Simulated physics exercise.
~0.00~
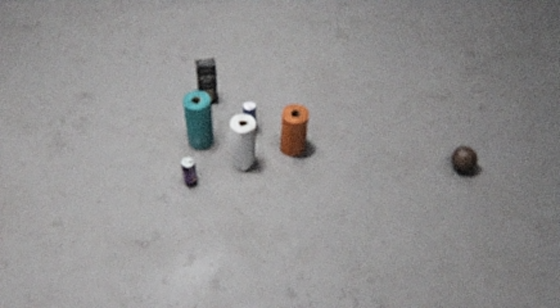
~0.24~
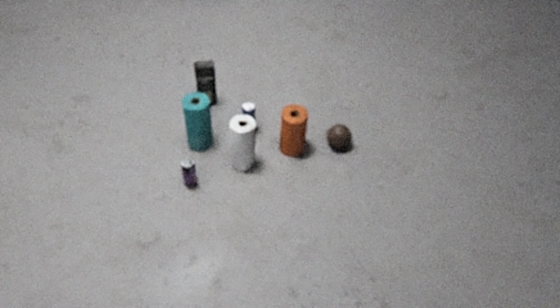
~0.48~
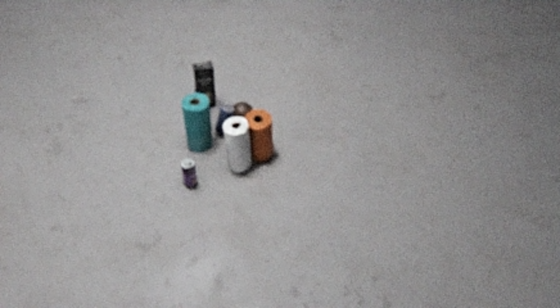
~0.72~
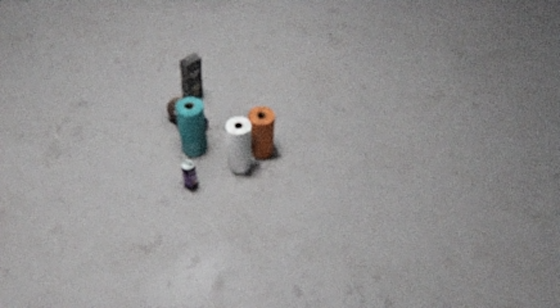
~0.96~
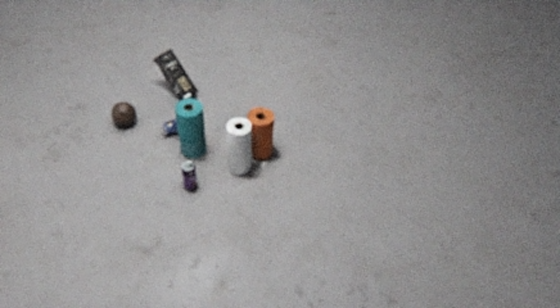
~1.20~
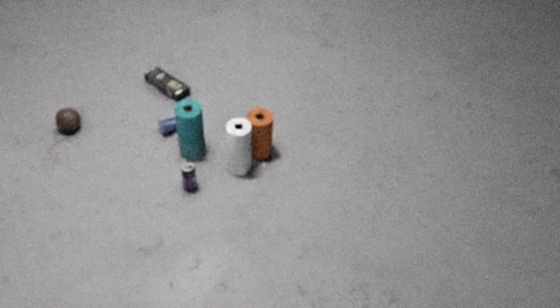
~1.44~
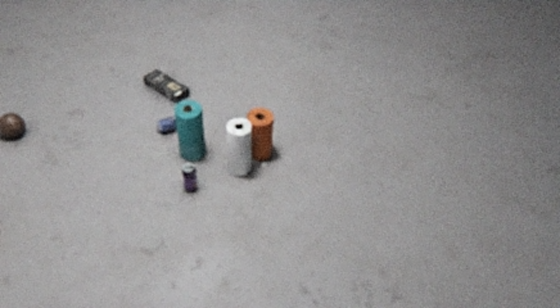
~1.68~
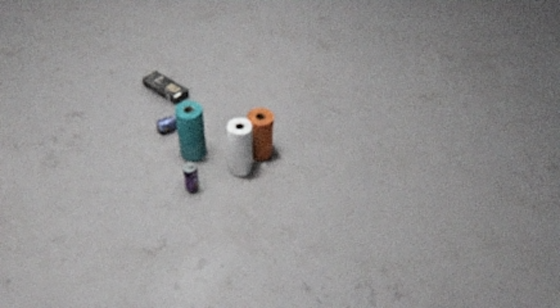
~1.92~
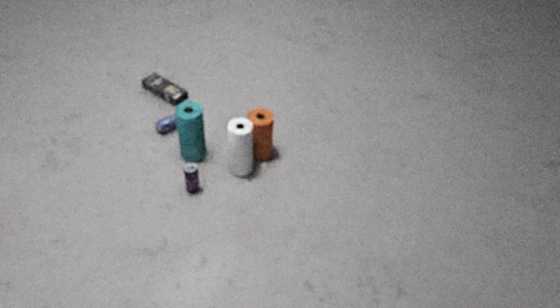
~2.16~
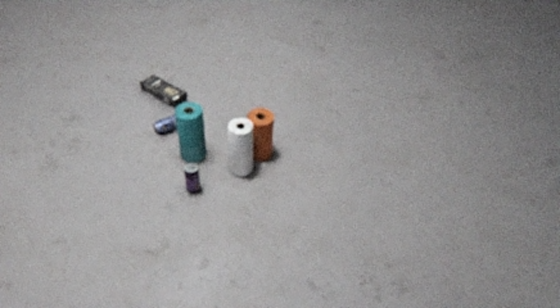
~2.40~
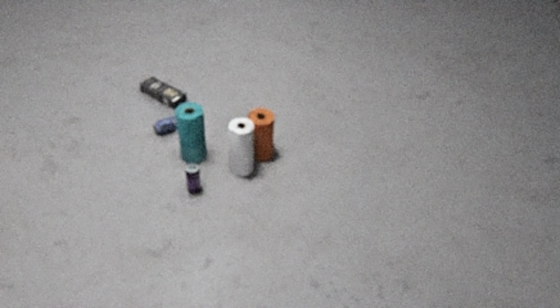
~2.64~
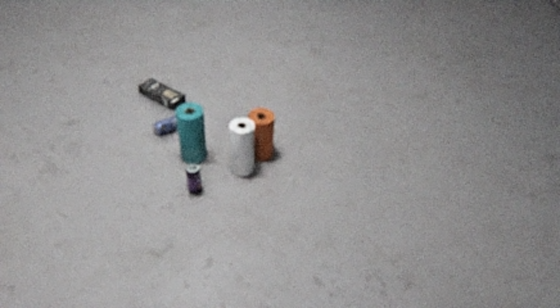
A turquoise roll stood among white and orange rolls, two little cans and a black carton when a brown ball rolled in from the right, shifted the orange roll, toppled the blue can and carton, and left the view, leaving the rolls upright.
